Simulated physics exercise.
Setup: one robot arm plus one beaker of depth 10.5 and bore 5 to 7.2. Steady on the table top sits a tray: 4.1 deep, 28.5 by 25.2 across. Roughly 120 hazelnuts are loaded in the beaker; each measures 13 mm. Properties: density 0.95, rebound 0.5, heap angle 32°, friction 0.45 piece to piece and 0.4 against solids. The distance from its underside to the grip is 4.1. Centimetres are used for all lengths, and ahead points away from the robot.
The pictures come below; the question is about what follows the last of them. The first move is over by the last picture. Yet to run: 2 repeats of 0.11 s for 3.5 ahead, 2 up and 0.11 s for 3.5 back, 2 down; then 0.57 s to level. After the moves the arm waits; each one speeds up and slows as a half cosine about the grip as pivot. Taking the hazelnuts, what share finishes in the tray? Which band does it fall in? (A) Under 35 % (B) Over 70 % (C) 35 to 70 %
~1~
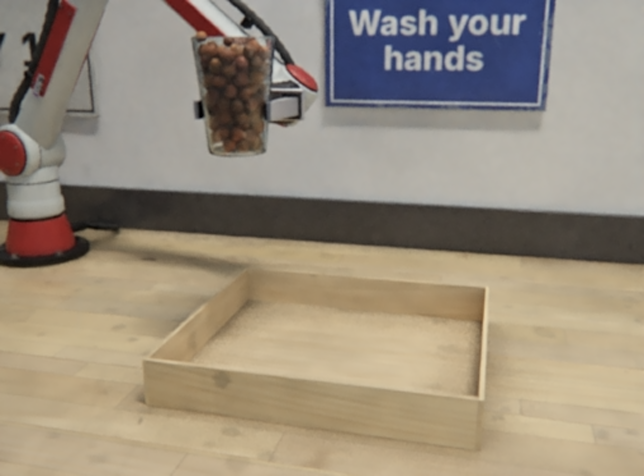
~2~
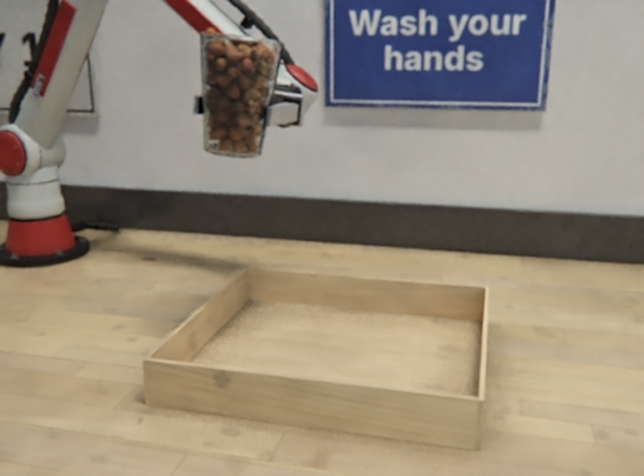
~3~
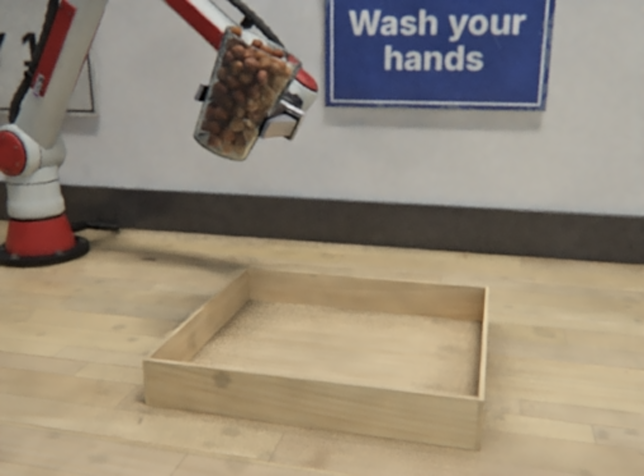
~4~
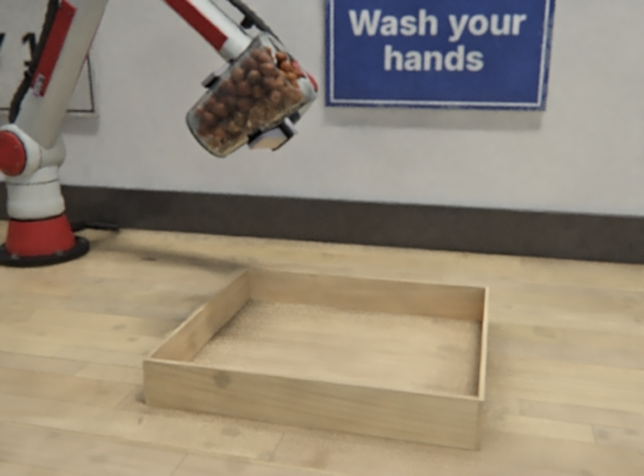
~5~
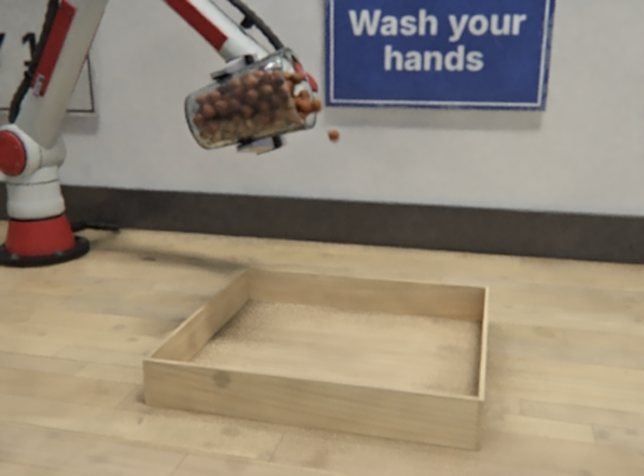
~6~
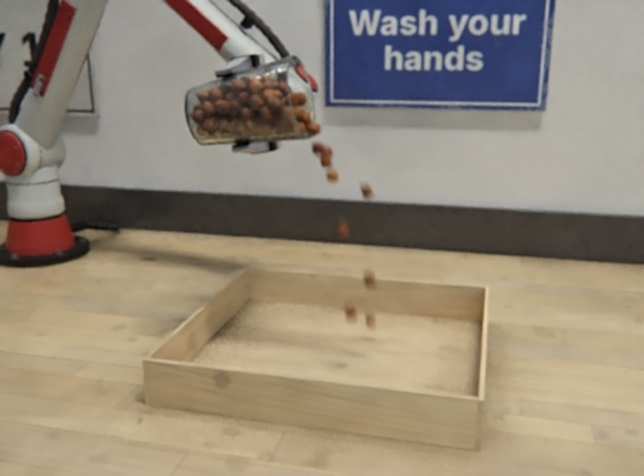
The answer is B.
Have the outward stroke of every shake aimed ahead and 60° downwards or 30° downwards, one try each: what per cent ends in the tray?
It comes to around 30 per cent on the first try and around 55 per cent on the second.
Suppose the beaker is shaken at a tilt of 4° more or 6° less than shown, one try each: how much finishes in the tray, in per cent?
Roughly 90 and 70 percent.
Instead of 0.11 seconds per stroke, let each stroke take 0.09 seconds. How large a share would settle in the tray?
I'd expect close to 90 per cent then.
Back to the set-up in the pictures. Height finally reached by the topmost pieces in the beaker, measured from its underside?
Top of the fill: Near 4.0 cm.
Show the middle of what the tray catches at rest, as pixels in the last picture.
In the final picture, somewhere near (437, 360).
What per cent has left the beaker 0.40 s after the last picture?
75 %.
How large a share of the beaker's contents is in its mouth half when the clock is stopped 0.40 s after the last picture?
Around 80 per cent of it.
Then, 0.40 s later, tilted 79° forward, highest piece 26 above the table; 81 in the tray, 33 in the beaker, 9 in flight or on a rim.
Then, 0.81 s later, tilted 22° forward, highest piece 28 above the table; 99 in the tray, 22 in the beaker, 2 on the table or floor.
Then, 1.21 s later, level, highest piece 25 above the table; 99 in the tray, 22 in the beaker, 2 on the table or floor.
Then, 2.26 s later, level, highest piece 25 above the table; 99 in the tray, 22 in the beaker, 2 on the table or floor.
At rest, 99 in the tray, 22 in the beaker, 2 on the table or floor. That is 80 % in the tray.
